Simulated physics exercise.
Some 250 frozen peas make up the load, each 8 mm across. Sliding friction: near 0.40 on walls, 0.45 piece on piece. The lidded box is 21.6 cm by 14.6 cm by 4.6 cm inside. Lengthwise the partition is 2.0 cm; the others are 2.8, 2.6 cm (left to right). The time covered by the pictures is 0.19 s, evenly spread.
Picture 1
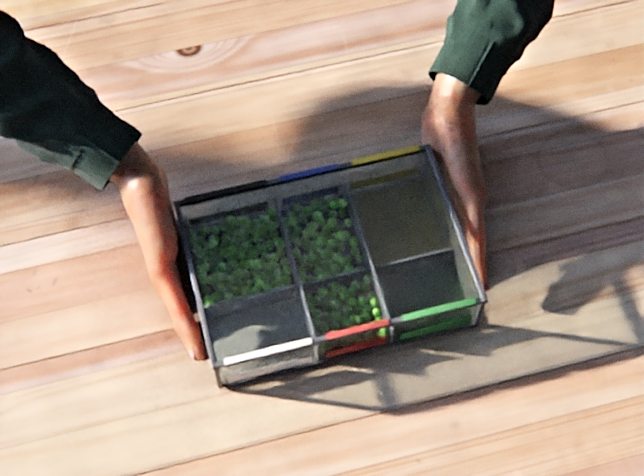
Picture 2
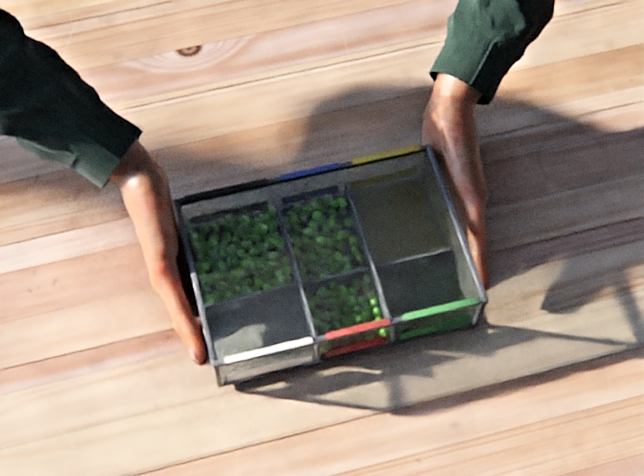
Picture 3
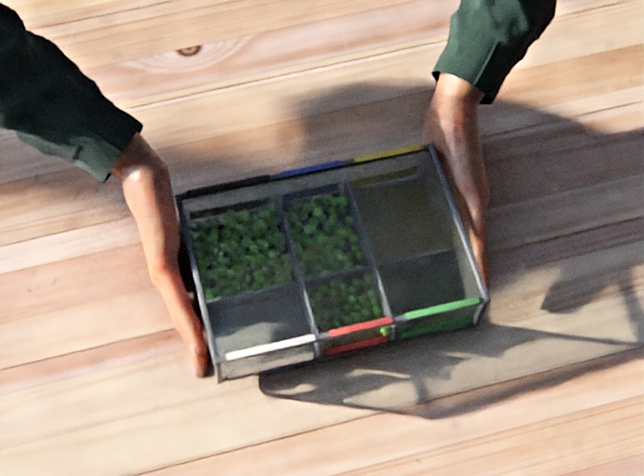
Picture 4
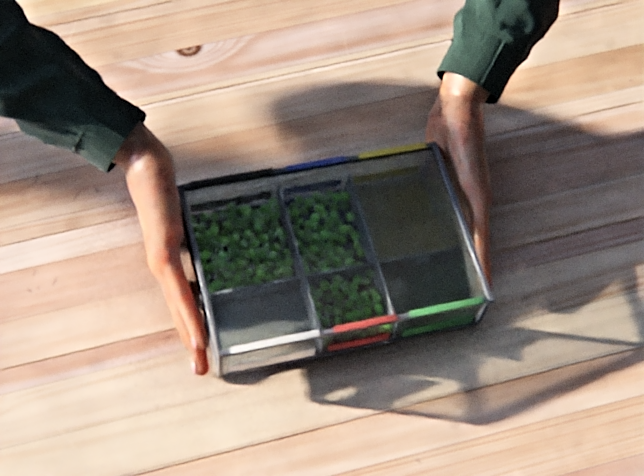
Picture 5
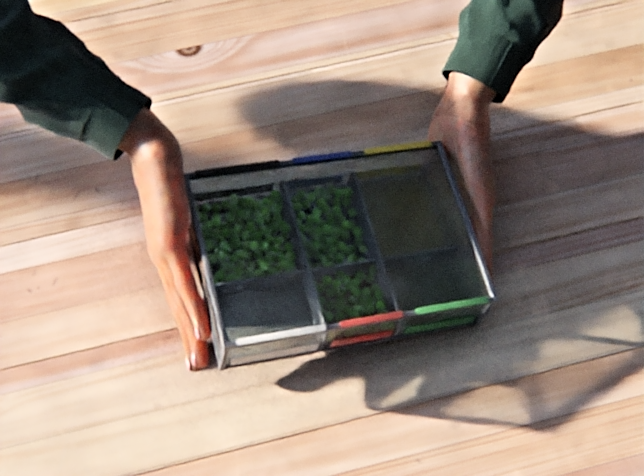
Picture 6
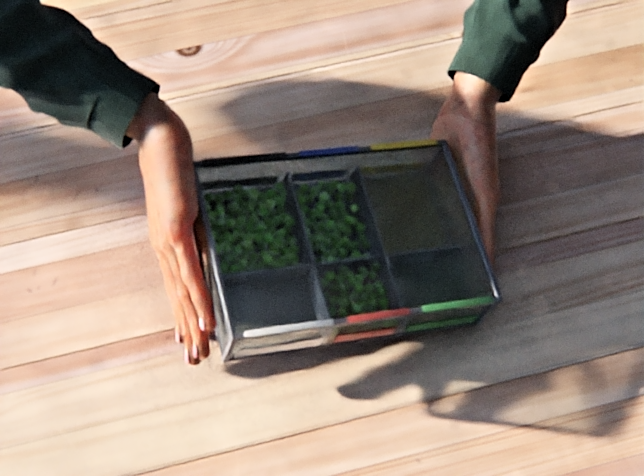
On a sunlit floor of pale wooden planks, seen from above by a camera that stays still, two hands in dark green sleeves hold a clear, divided box. Small green balls fill compartments at left and centre, the right side is empty, and coloured strips line the edges. The hands slowly tilt the box, lowering its right front corner, while the shadows shift rightward across the planks.
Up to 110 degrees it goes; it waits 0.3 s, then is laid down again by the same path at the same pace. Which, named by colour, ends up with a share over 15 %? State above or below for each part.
Red: Below. Blue: Below. Green: Above. Yellow: Above. White: Below. Black: Below.
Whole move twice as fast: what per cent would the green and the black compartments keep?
In per cent, green gets 55 and black gets 0.
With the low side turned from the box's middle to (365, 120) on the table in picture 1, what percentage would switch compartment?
That comes to around 35 per cent.
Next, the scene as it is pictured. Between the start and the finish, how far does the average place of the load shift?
Around 11.5 centimetres, start to finish.
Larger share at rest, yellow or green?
That would be the green compartment.
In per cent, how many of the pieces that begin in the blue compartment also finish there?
Close to 0 in a hundred.
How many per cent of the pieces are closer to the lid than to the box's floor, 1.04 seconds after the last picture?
Estimate: Near 80 per cent.
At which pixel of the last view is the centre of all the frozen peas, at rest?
In the last view, approximately (428, 267).
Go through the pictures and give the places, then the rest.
The first picture shows box tilt 0 degrees, front corners at (216, 363) and (481, 298); red 20 %, blue 30 %, black 50 %.
The second picture shows box tilt 1 degrees, front corners at (217, 362) and (482, 298).
The third picture shows box tilt 3 degrees, front corners at (219, 358) and (484, 298).
The fourth picture shows box tilt 6 degrees, front corners at (222, 352) and (487, 298), lowest corner right front.
The fifth picture shows box tilt 10 degrees, front corners at (228, 343) and (492, 298), lowest corner right front.
The sixth picture shows box tilt 14 degrees, front corners at (236, 335) and (496, 298), lowest corner right front; red 20 %, blue 30 %, black 50 %.
Then, 1.04 s after the last picture, tilt 110 degrees; red 5 %, blue 10 %, green 40 %, yellow 30 %, black 10 %.
Then, 1.74 s after the last picture, tilt 58 degrees; red 5 %, green 55 %, yellow 40 %.
Then, 2.47 s after the last picture, tilt 0 degrees; red 5 %, green 55 %, yellow 40 %.
In the end, red 5 %, blue 0 %, green 55 %, yellow 40 %, white 0 %, black 0 %.
